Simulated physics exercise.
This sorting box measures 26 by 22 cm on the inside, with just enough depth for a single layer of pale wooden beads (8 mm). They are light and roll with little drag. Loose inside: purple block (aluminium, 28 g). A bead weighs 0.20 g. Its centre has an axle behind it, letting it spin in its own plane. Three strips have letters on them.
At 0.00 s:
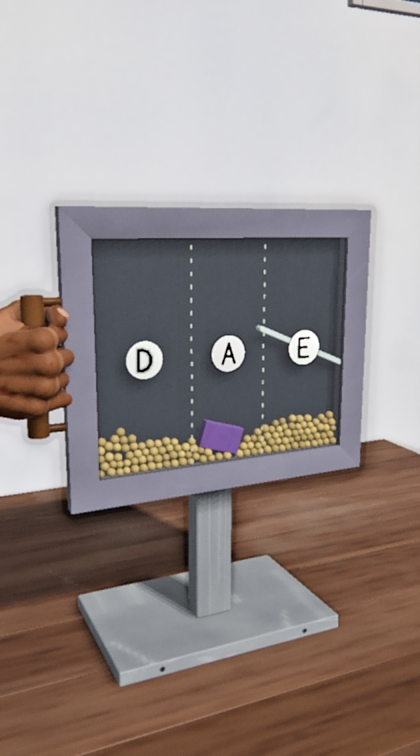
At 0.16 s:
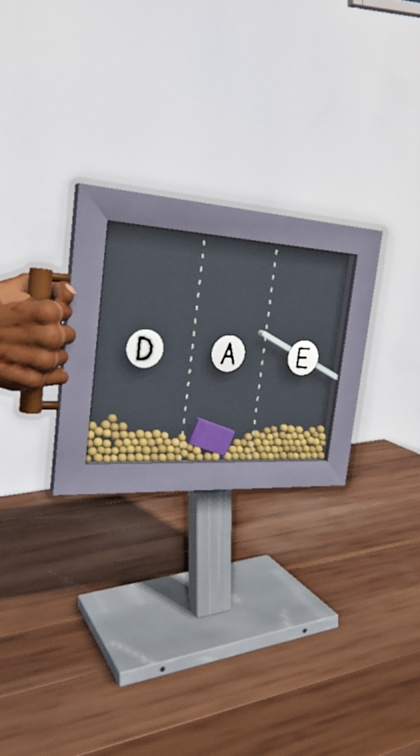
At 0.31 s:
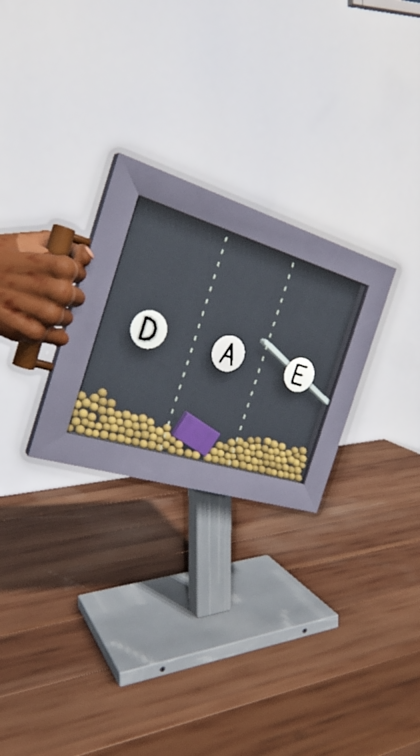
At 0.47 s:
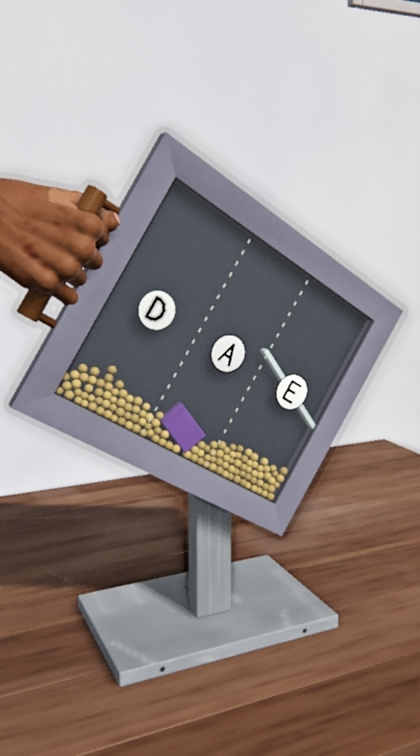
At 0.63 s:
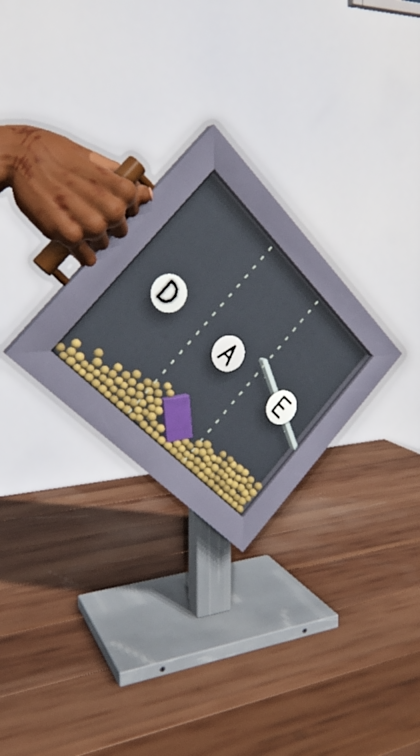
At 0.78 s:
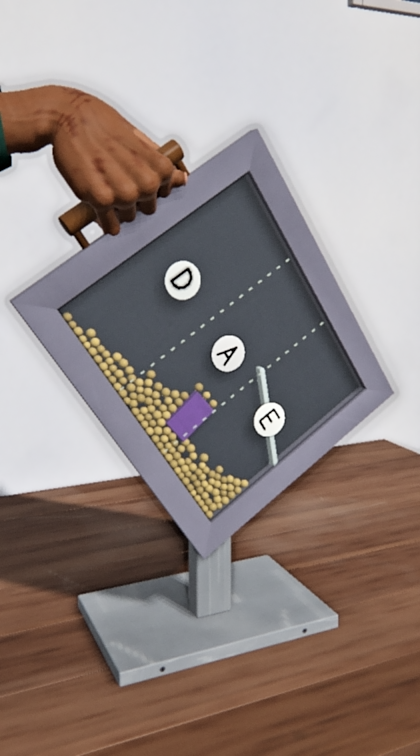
The clip shows a hand gripping the handle of a square framed box on a stand and turning it steadily clockwise from level, while the pale beads and purple block inside shift against the tilting walls.
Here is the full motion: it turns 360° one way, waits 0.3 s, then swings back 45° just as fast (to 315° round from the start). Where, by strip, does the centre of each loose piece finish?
D.
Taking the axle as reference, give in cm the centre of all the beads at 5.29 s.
Some 1 cm left and 10 cm below.
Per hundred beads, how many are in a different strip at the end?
My reckoning puts it near 70 percent.
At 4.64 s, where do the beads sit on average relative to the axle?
Left: About 6 cm; below: About 8 cm.
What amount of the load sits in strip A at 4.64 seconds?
The share there is around 30 %.
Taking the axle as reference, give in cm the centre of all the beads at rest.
It lies close to 1 centimetres right and 10 centimetres below.
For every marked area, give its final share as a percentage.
Strip A: 25; strip D: 65; strip E: 5.
After 4.64 s, it has come round 360° clockwise; the beads' middle is 6 cm left of and 8 cm below the centre; A 30 %, D 60 %, E 10 %; purple block in D.
After 5.29 s, it has come round 338° clockwise; the beads' middle is 1 cm left of and 10 cm below the centre; A 30 %, D 55 %, E 15 %; purple block in D.
After 5.64 s, it has come round 315° clockwise; the beads' middle is 3 cm right of and 9 cm below the centre; A 30 %, D 60 %, E 10 %; purple block in D.
Settled by 6.4 s, it has come round 315° clockwise; A 25 %, D 65 %, E 5 %; purple block in D.
